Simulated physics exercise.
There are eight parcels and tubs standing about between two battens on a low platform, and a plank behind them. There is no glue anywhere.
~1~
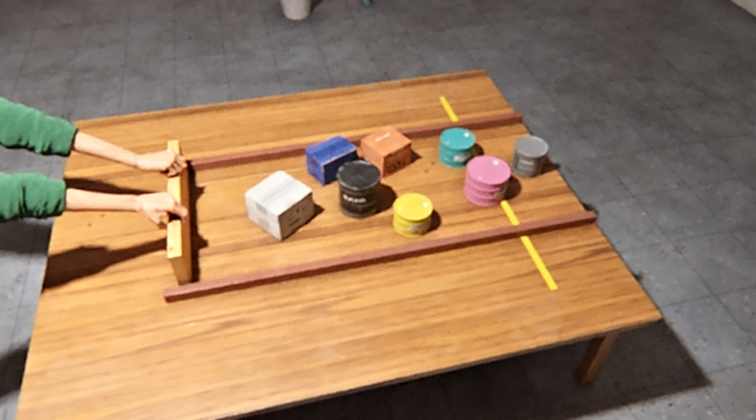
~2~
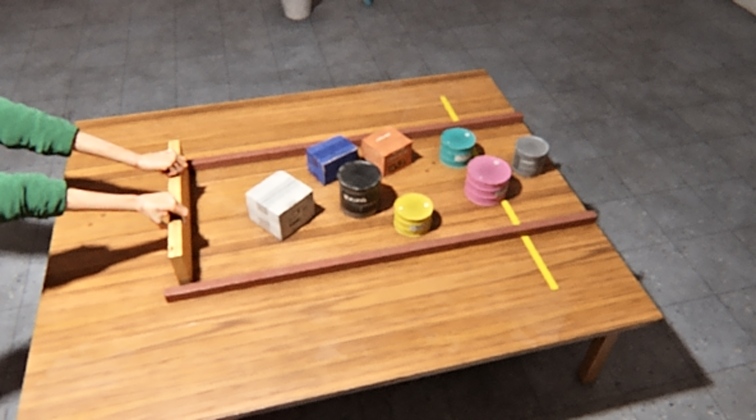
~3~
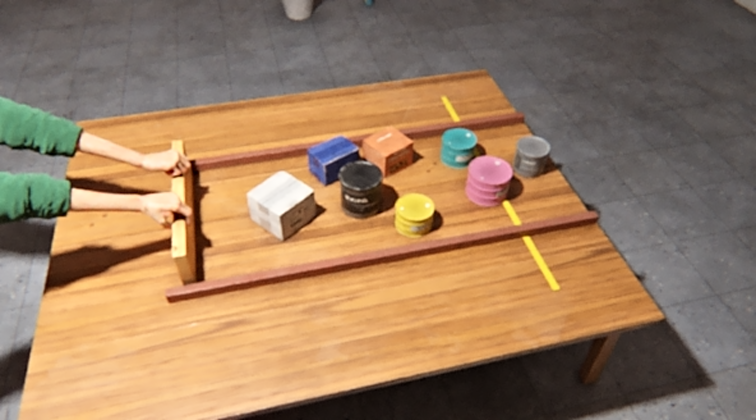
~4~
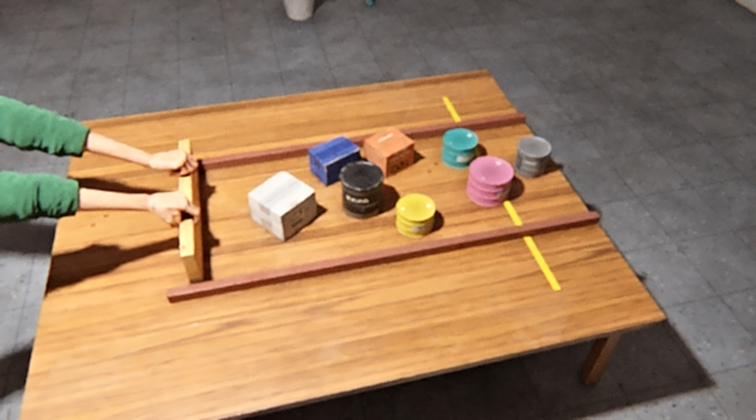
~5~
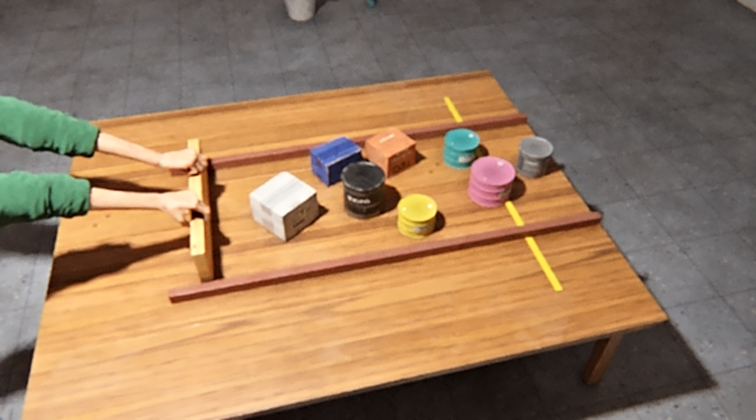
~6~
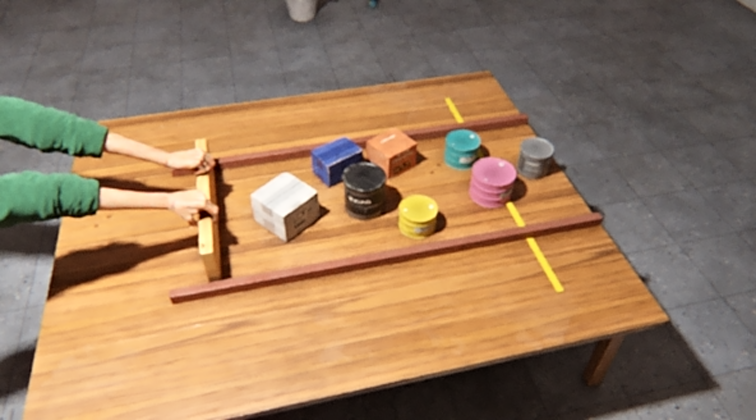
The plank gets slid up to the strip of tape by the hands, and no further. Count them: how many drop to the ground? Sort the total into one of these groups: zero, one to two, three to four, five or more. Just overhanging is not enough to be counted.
It goes in the group three to four.
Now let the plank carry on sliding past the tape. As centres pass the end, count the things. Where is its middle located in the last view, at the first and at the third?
(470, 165), later (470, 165).
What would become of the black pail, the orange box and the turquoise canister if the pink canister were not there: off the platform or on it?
Here's how it goes: The black pail is still up there, the orange box is still up there, and the turquoise canister ends up down.
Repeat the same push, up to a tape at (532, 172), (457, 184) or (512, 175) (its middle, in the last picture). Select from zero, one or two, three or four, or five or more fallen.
In the order of the places given: At least five; no fall at all; more than four.
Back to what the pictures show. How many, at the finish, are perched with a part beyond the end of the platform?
Counting them gives 3.
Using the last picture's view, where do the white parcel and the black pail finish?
You'll find the white parcel at roughly (526, 178) and the black pail at roughly (559, 159).
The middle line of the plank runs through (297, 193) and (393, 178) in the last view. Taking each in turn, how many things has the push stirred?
2 and 7.
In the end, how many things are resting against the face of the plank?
2.
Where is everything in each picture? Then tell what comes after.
Grey pail (529, 157); pink canister (486, 181); turquoise canister (456, 148); plank (179, 210); tape (488, 177), in the first picture.
Pink canister (487, 180); plank (180, 210), in the second picture.
Turquoise canister (458, 148); blue box (334, 160), in the third picture.
Grey pail (532, 158); yellow canister (415, 216), in the fourth picture.
Pink canister (491, 182); orange box (390, 153), in the fifth picture.
Grey pail (534, 159); pink canister (492, 182); turquoise canister (462, 150); plank (208, 208); tape (494, 178), in the sixth picture.
Early on, none off yet; grey pail at rest near (534, 159); pink canister at rest near (492, 182); turquoise canister at rest near (462, 150).
A while later, none off yet; grey pail at rest near (534, 159); pink canister travelled a little near (511, 181); turquoise canister travelled about its own width near (485, 146).
Finally, the number that fall off is three or four; lost, turquoise canister, pink canister and grey pail.
